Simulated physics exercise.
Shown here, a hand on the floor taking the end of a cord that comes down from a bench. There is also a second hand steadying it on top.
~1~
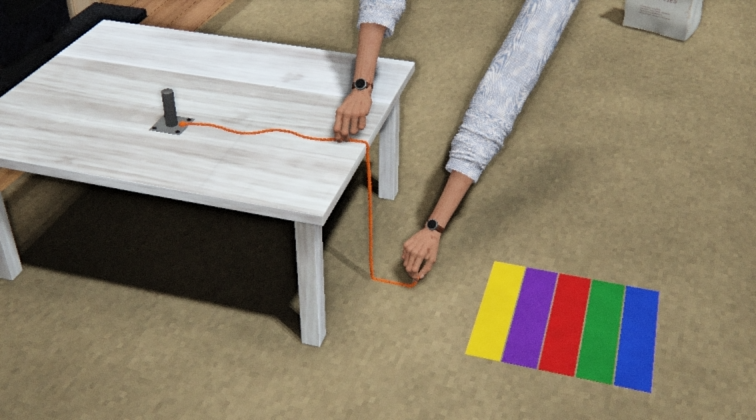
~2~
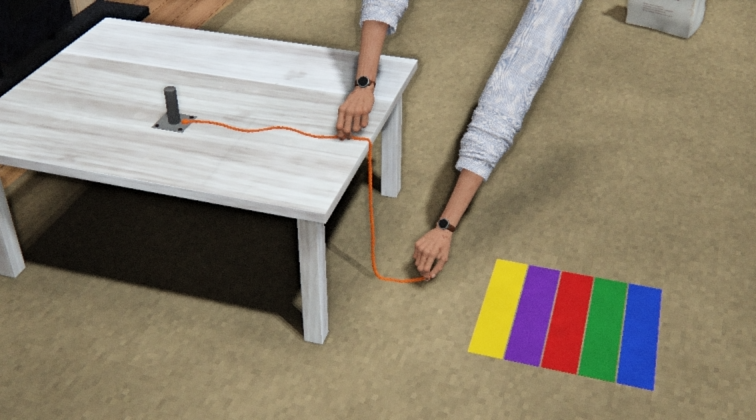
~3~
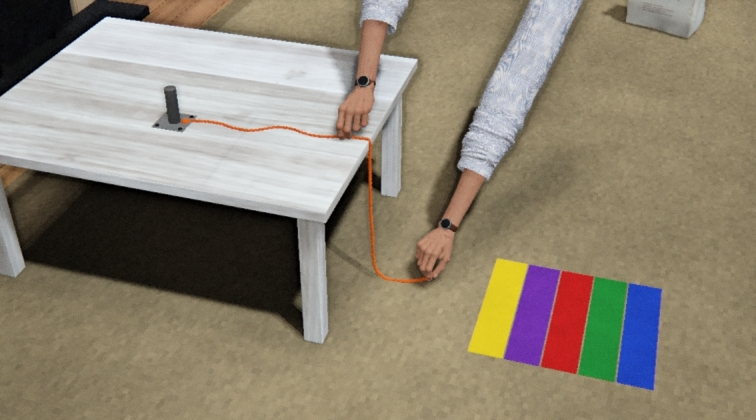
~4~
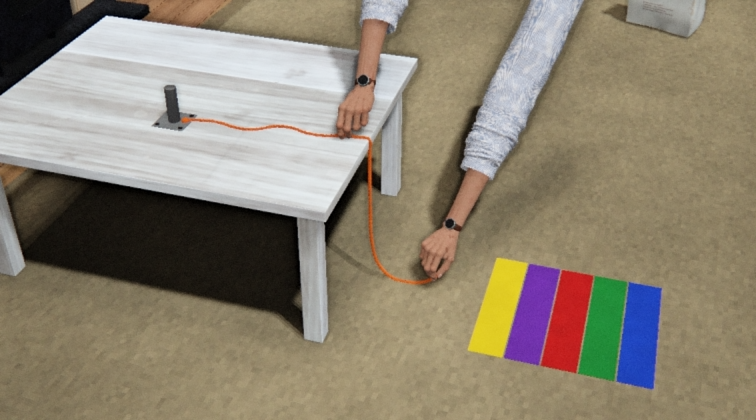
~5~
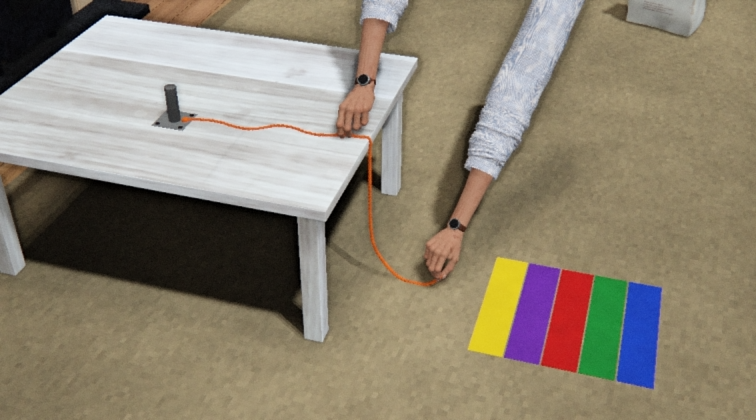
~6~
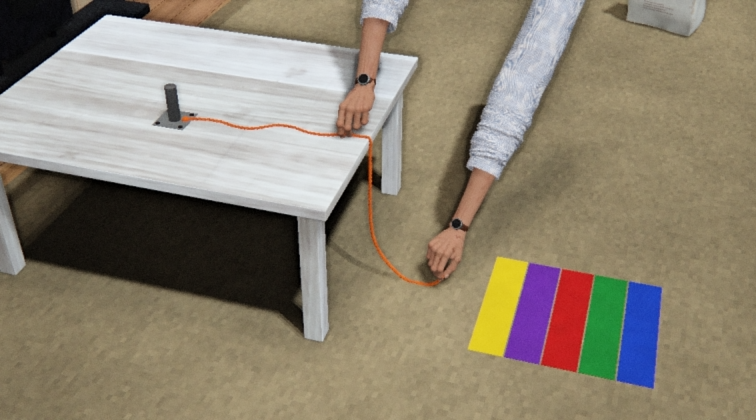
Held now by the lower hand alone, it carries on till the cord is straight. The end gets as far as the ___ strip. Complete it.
The end gets as far as the purple strip.
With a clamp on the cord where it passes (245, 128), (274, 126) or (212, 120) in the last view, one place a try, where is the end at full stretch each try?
(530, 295), (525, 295), (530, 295).
Soon after, end near (469, 282); short of the strips.
After that, end near (509, 290); over yellow.
At the stop, end near (534, 295); over purple. It gets as far as the purple strip.
